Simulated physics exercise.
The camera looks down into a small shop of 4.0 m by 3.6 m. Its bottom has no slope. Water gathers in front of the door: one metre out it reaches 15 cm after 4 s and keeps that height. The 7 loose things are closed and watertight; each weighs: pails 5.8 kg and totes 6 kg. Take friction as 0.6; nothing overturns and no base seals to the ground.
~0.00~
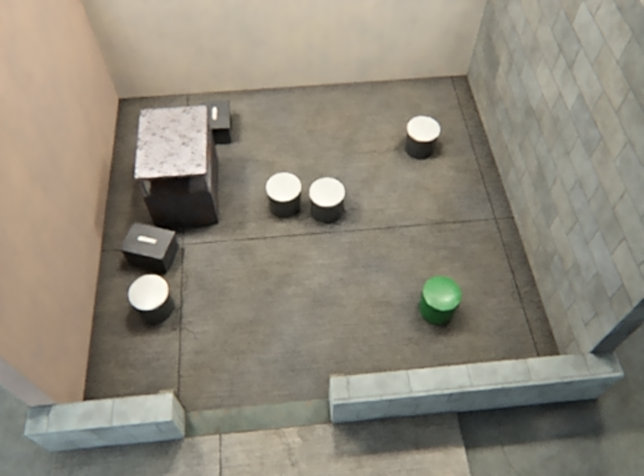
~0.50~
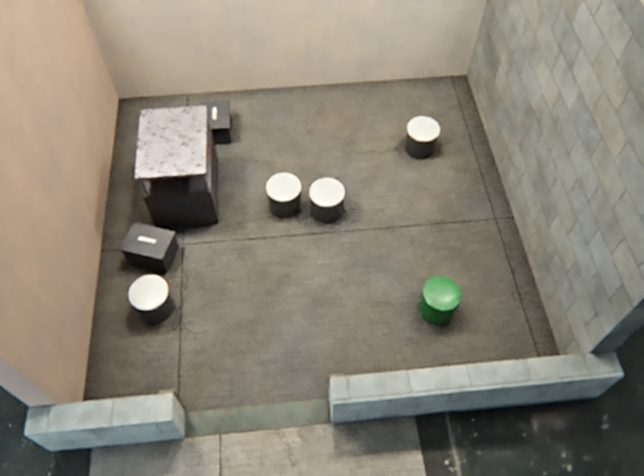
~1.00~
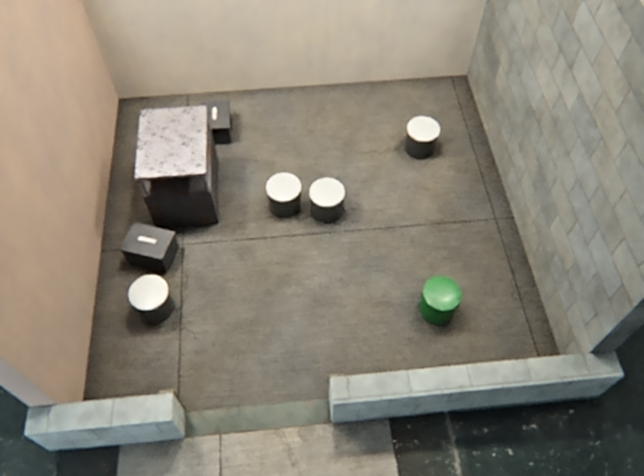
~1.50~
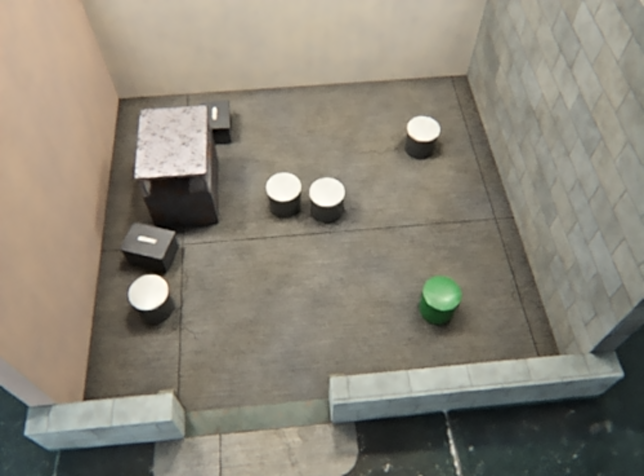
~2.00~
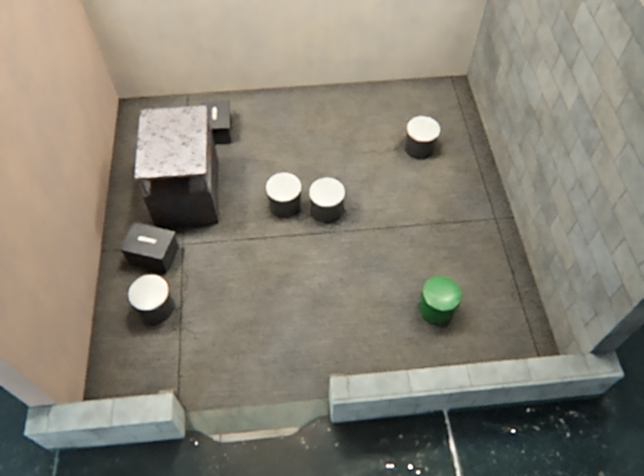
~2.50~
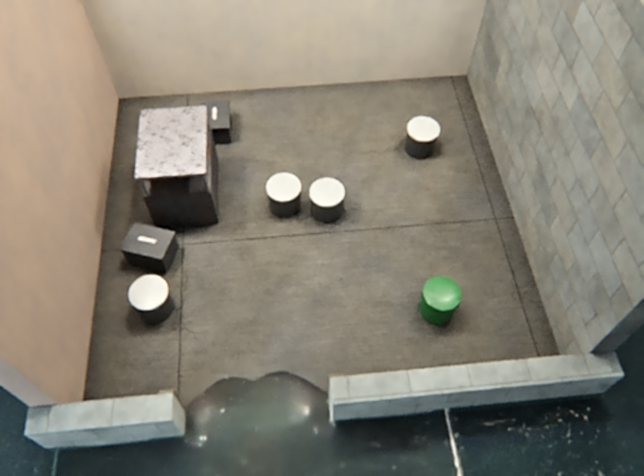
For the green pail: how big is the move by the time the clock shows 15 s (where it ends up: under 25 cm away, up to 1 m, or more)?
Green pail stays put.
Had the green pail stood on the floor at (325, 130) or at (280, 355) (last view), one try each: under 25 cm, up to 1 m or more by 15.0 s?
In that order: It moves a short way; it ends far away.
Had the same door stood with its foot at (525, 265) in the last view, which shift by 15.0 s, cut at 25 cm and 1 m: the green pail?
Then the green pail gets carried off.
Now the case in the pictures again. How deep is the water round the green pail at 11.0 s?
Roughly 1 cm.
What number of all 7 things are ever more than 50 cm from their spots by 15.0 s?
5 of them.
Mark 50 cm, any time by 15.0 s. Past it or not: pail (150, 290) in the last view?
It is less.
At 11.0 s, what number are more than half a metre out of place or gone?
2 of them.
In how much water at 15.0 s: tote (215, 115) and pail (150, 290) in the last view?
Roughly 10 and 7 cm.
After 3.5 s the green pail is near (442, 293), 0.0 m from its start, aground; 0 afloat.
After 6.8 s the green pail is near (442, 293), 0.0 m from its start, aground; 0 afloat.
After 11.0 s the green pail is near (442, 293), 0.0 m from its start, aground; 2 afloat.
After 15.0 s the green pail is near (442, 293), 0.0 m from its start, aground; 5 afloat.
